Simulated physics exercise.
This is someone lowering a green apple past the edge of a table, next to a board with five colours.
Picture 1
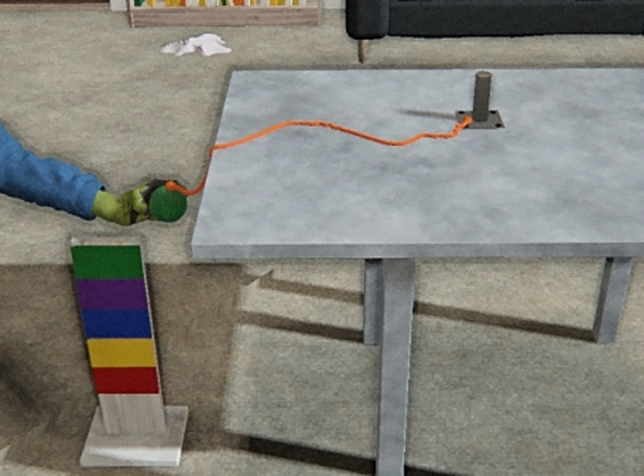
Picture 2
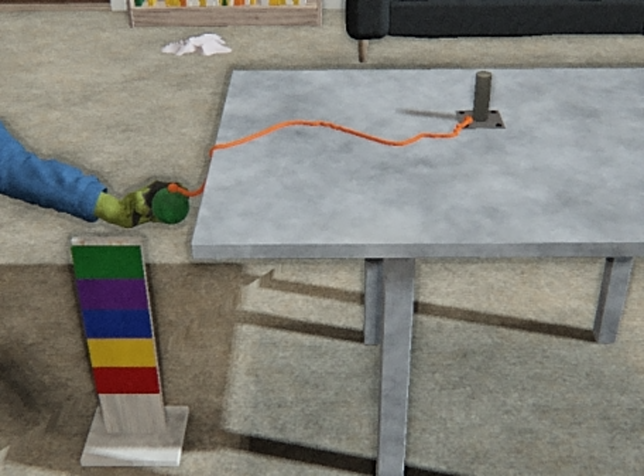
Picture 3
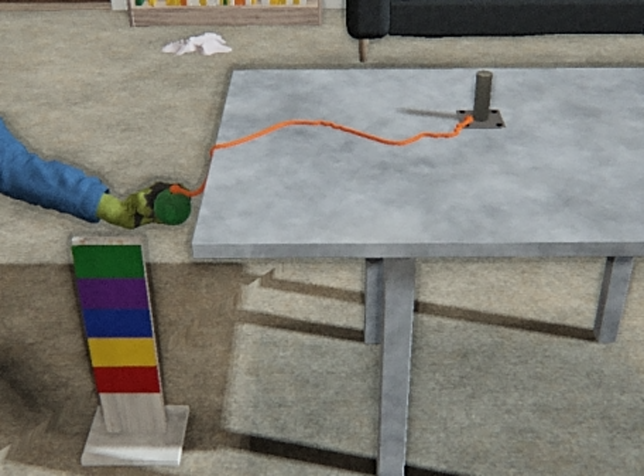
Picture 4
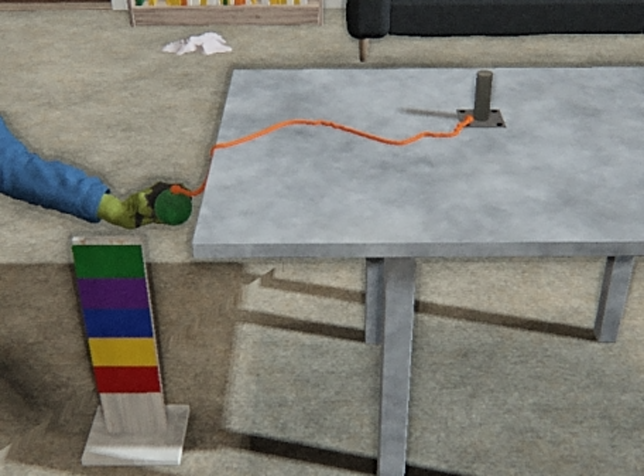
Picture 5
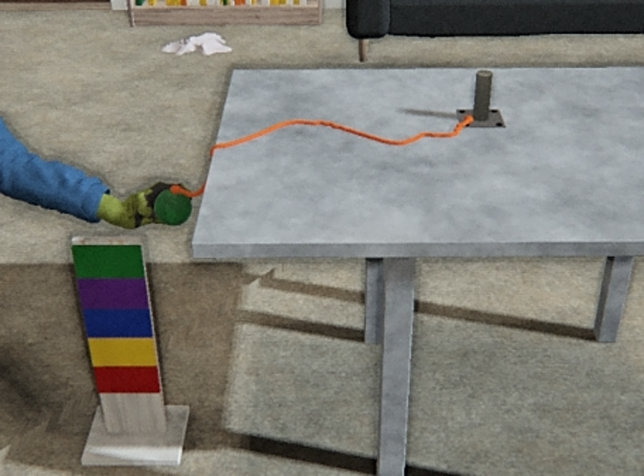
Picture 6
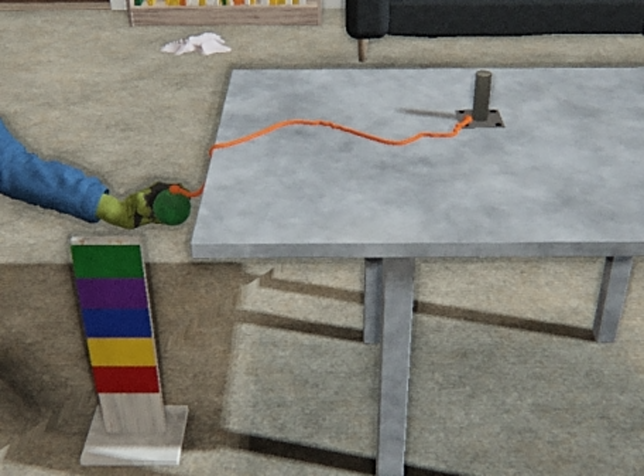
A gloved hand holds a green ball on an orange cord beside a gray table, barely moving.
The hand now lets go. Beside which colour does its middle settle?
The purple one.
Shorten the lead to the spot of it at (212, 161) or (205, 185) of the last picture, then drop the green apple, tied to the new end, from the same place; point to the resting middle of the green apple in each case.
In that order: (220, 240) and (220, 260).
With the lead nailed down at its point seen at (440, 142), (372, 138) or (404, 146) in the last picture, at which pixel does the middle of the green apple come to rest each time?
Try by try, around (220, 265), (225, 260) and (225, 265).
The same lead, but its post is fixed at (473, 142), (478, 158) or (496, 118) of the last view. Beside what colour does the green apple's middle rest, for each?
In that order: Blue; blue; purple.
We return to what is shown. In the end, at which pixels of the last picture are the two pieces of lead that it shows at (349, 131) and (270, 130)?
About (307, 134), and the other about (215, 148).
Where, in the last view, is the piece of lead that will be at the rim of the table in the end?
The one at (270, 130).
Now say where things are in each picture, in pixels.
The first frame shows green apple (168, 204); green (107, 264); purple (112, 295); blue (117, 325); yellow (121, 354); red (126, 382).
The second frame shows green apple (171, 206); lead through (455, 131) (399, 144) (340, 128) (275, 128) (218, 149).
The third frame shows green apple (172, 207).
The fourth frame shows green apple (173, 207); lead through (456, 130) (400, 144) (341, 127) (276, 127) (219, 148).
The fifth frame shows green apple (173, 208).
The sixth frame shows green apple (172, 208); lead through (455, 130) (399, 144) (340, 128) (274, 127) (218, 148).
Soon after, apple near (182, 271); level with green.
Then, apple near (232, 285); level with purple.
Further on, apple near (218, 287); level with purple.
At rest, apple near (223, 287); level with purple. The lead holds its middle at purple.
